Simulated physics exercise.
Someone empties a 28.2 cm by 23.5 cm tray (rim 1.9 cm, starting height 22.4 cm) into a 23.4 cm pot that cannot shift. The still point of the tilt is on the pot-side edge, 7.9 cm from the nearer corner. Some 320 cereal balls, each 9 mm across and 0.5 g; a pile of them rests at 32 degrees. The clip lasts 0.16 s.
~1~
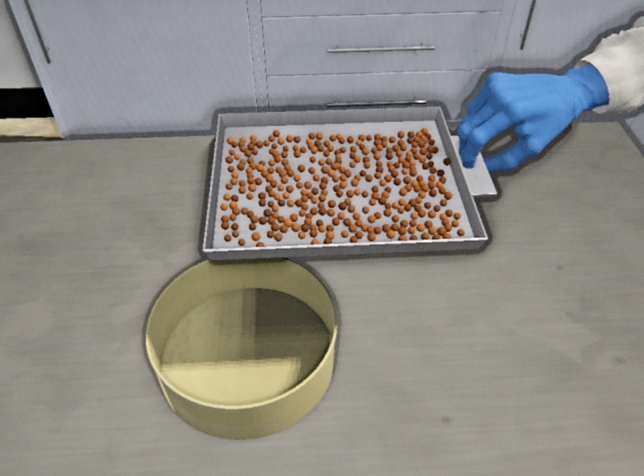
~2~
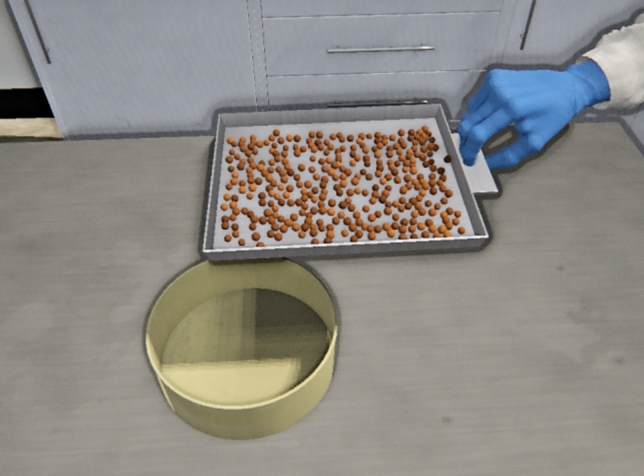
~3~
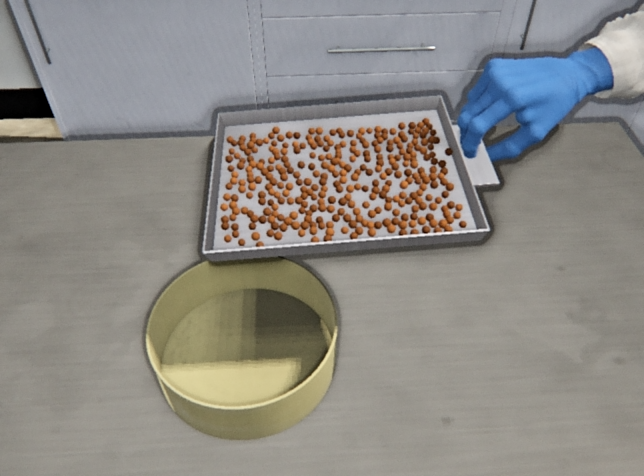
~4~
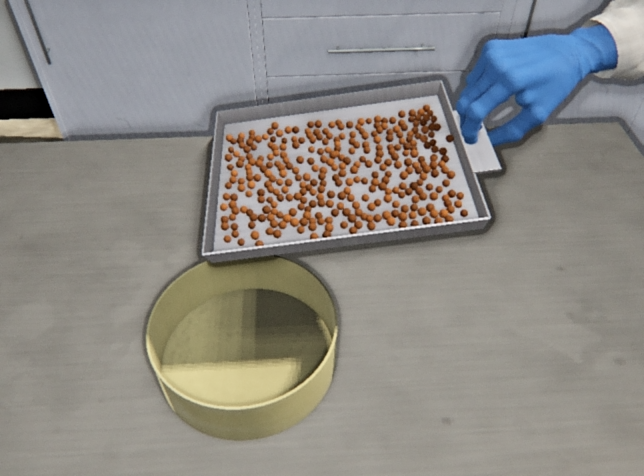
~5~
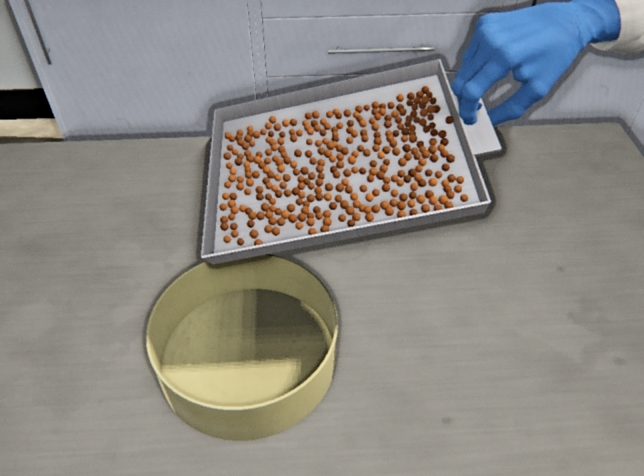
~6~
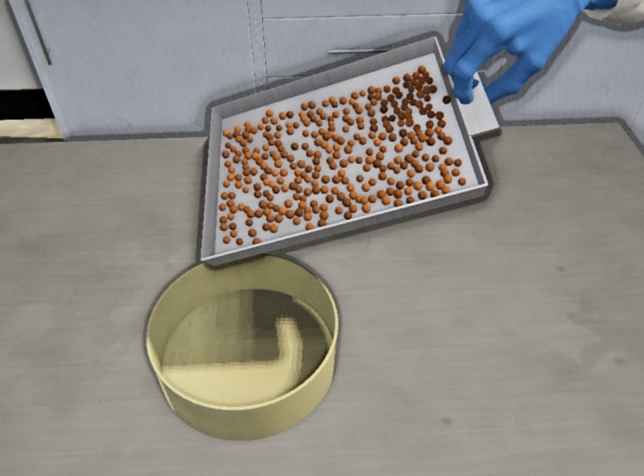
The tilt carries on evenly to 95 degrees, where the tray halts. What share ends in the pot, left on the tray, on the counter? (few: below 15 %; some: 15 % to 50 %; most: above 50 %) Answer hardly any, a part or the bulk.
Pot the bulk, tray hardly any, counter a part.
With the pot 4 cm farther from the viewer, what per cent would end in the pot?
It would be near 50 per cent.
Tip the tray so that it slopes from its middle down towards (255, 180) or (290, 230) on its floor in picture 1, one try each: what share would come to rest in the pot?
Some 20 and 90 per cent.
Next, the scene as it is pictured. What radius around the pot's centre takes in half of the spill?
Roughly 24 cm.
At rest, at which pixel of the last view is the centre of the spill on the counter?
At about (91, 350).
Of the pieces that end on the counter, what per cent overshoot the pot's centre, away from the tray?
Roughly 100 per cent.
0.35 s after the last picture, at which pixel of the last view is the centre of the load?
At about (203, 201).
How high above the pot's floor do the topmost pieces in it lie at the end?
About 3.5 cm.
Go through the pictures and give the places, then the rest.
Tray tilt 0 degrees, front corners at (209, 247) and (482, 235); middle of the pieces at (343, 185); pot at (242, 321), in the first picture.
Tray tilt 1 degrees, front corners at (209, 248) and (482, 233); middle of the pieces at (343, 184), in the second picture.
Tray tilt 3 degrees, front corners at (208, 249) and (483, 227), lowest corner left front; middle of the pieces at (343, 180), in the third picture.
Tray tilt 7 degrees, front corners at (207, 250) and (484, 215), lowest corner left front; middle of the pieces at (342, 174), in the fourth picture.
Tray tilt 13 degrees, front corners at (206, 253) and (484, 199), lowest corner left front; middle of the pieces at (340, 165), in the fifth picture.
Tray tilt 19 degrees, front corners at (206, 255) and (481, 182), lowest corner left front; middle of the pieces at (337, 155); pot at (243, 322), in the sixth picture.
Then, 0.21 s after the last picture, tilt 59 degrees; the tray holds 100 %, the pot 0 %.
Then, 0.35 s after the last picture, tilt 85 degrees; the tray holds 100 %, the pot 0 %.
Then, 0.61 s after the last picture, tilt 95 degrees; the tray holds 5 %, the pot 45 %.
In the end, pot 60 %, tray 0 %, counter 40 %.
